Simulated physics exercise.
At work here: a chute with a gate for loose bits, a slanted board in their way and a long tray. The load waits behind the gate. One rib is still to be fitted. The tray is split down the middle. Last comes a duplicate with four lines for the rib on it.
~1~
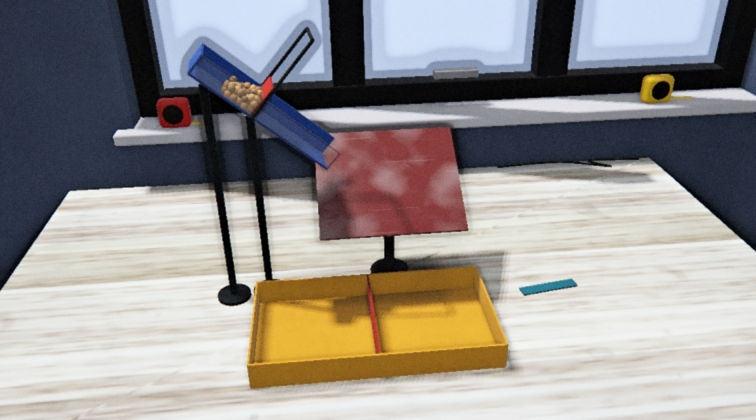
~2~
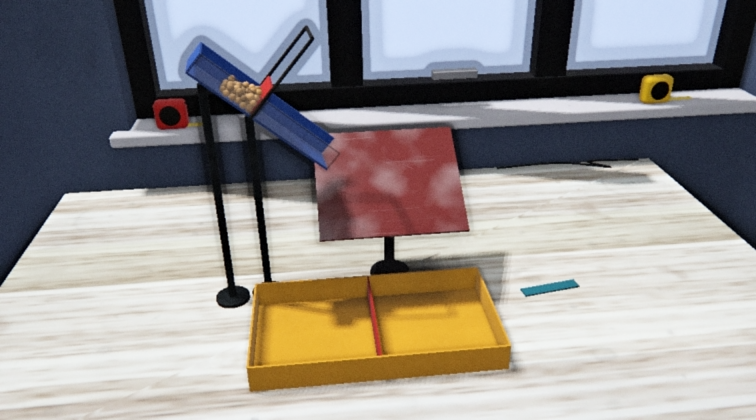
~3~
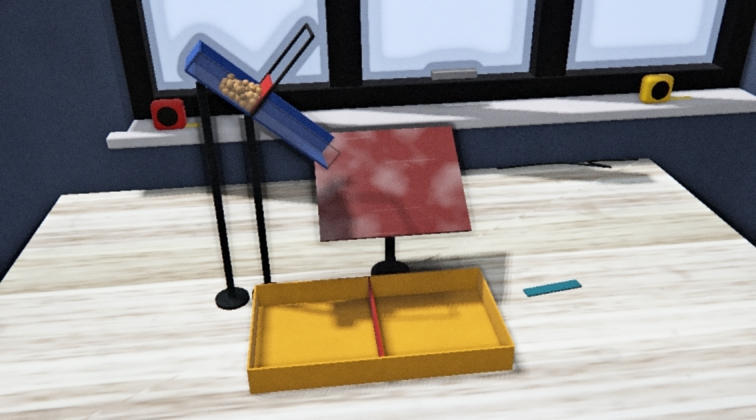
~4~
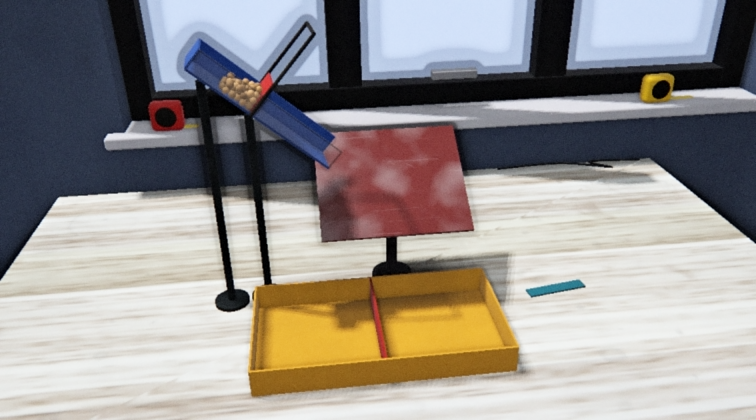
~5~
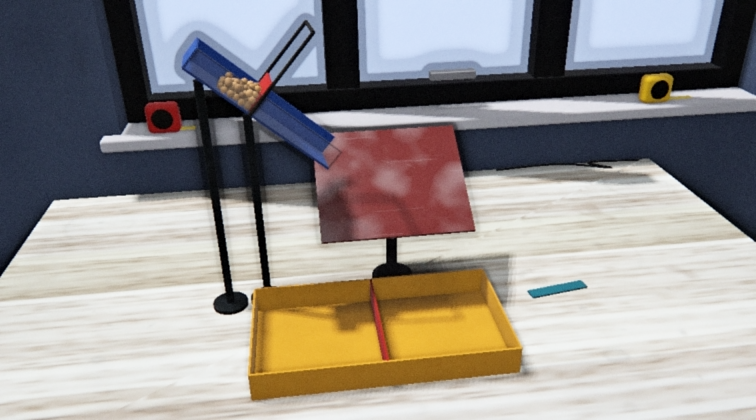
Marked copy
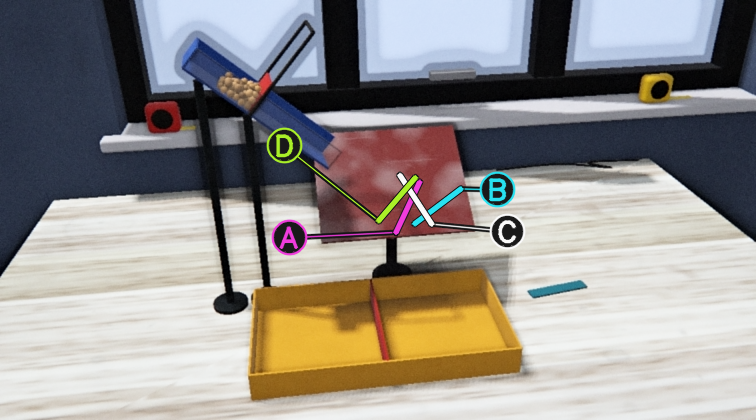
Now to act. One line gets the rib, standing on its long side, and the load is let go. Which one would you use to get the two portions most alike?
A works best here.
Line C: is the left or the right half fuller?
More lands on the right.
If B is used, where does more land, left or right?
More lands on the right.
On the marked copy, line A from (419, 182) to (395, 232); line B from (460, 188) to (414, 223); line C from (399, 175) to (431, 224); line D from (415, 177) to (378, 220).
For line A, of what is caught, close to half in the left half, close to half in the right.
For line B, of what is caught, a small share in the left half, the bulk in the right.
For line C, of what is caught, none at all in the left half, the whole lot in the right.
For line D, of what is caught, the bulk in the left half, a small share in the right.
